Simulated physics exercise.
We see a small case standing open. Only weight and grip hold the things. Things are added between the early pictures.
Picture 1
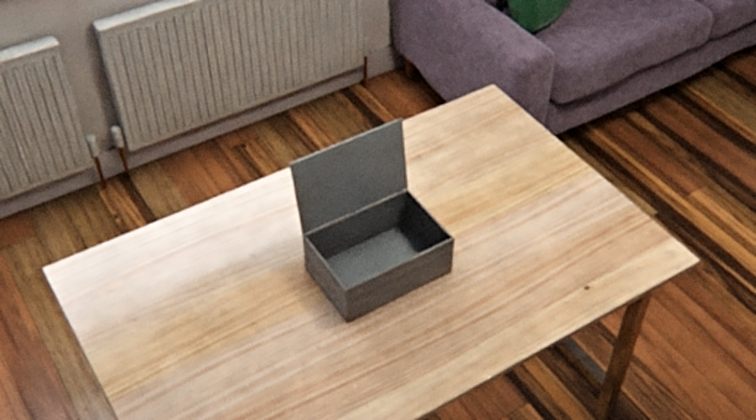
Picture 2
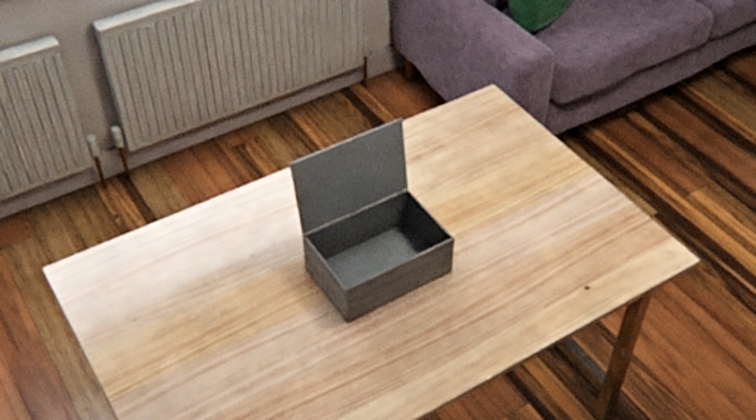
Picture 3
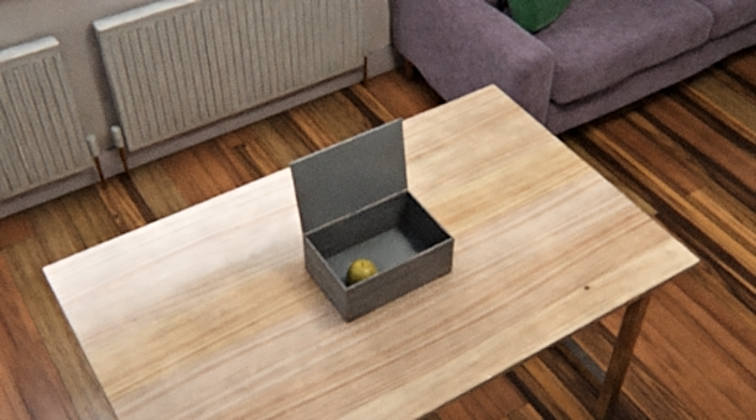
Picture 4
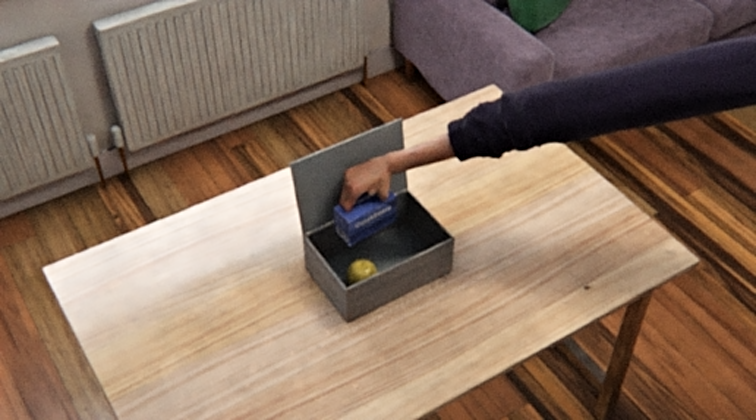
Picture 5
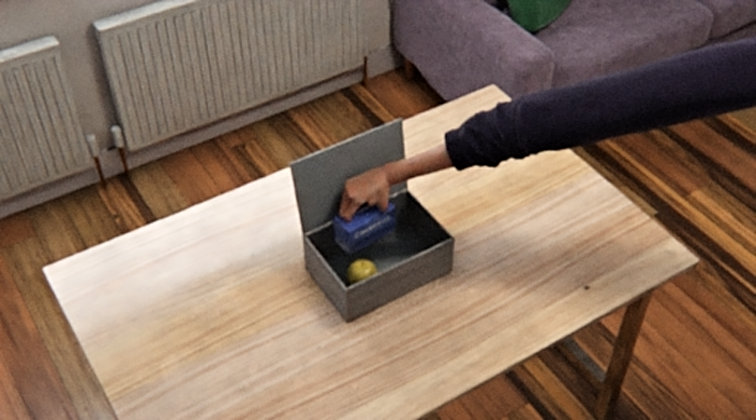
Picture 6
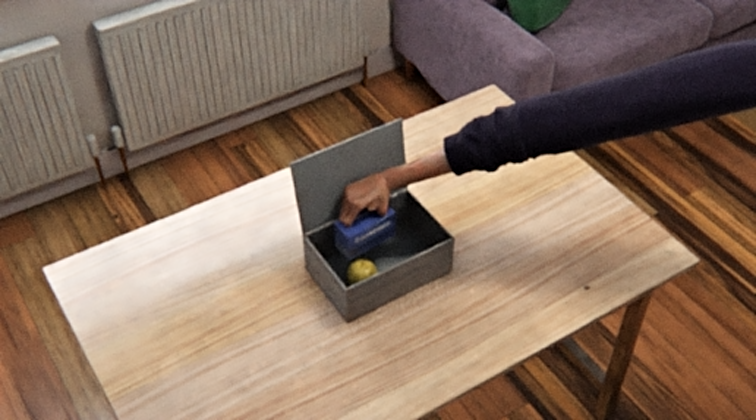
Open dark box on a wooden table, first empty, then holding a yellow ball-like object as a hand lowers in a blue carton.
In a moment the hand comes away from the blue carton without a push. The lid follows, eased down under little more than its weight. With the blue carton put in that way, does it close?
It sits on the rim.
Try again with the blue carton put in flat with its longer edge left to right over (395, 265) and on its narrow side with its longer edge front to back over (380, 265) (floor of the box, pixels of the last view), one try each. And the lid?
In the first case it shuts flat; in the second case it closes.
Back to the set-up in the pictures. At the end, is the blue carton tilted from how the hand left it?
It stays as placed.
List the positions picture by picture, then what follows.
In the first picture, the last thing is not in view yet.
In the second picture, the last thing is not in view yet.
In the third picture, the last thing is not in view yet.
In the fourth picture, on its way; blue carton (365, 214).
In the fifth picture, on its way; blue carton (365, 224).
In the sixth picture, put in, still held; blue carton (365, 229).
Then, 1.10 s past the last view, lid starting down; blue carton displaced a little near (353, 255); yellow apple displaced a little.
Then, 1.90 s past the last view, lid 37° above the rim; blue carton displaced a little near (353, 255); yellow apple displaced about its own width.
Finally, lid shut; moved from the start, yellow apple and blue carton. Final places as the last picture's camera would see them, blue carton near (353, 255).
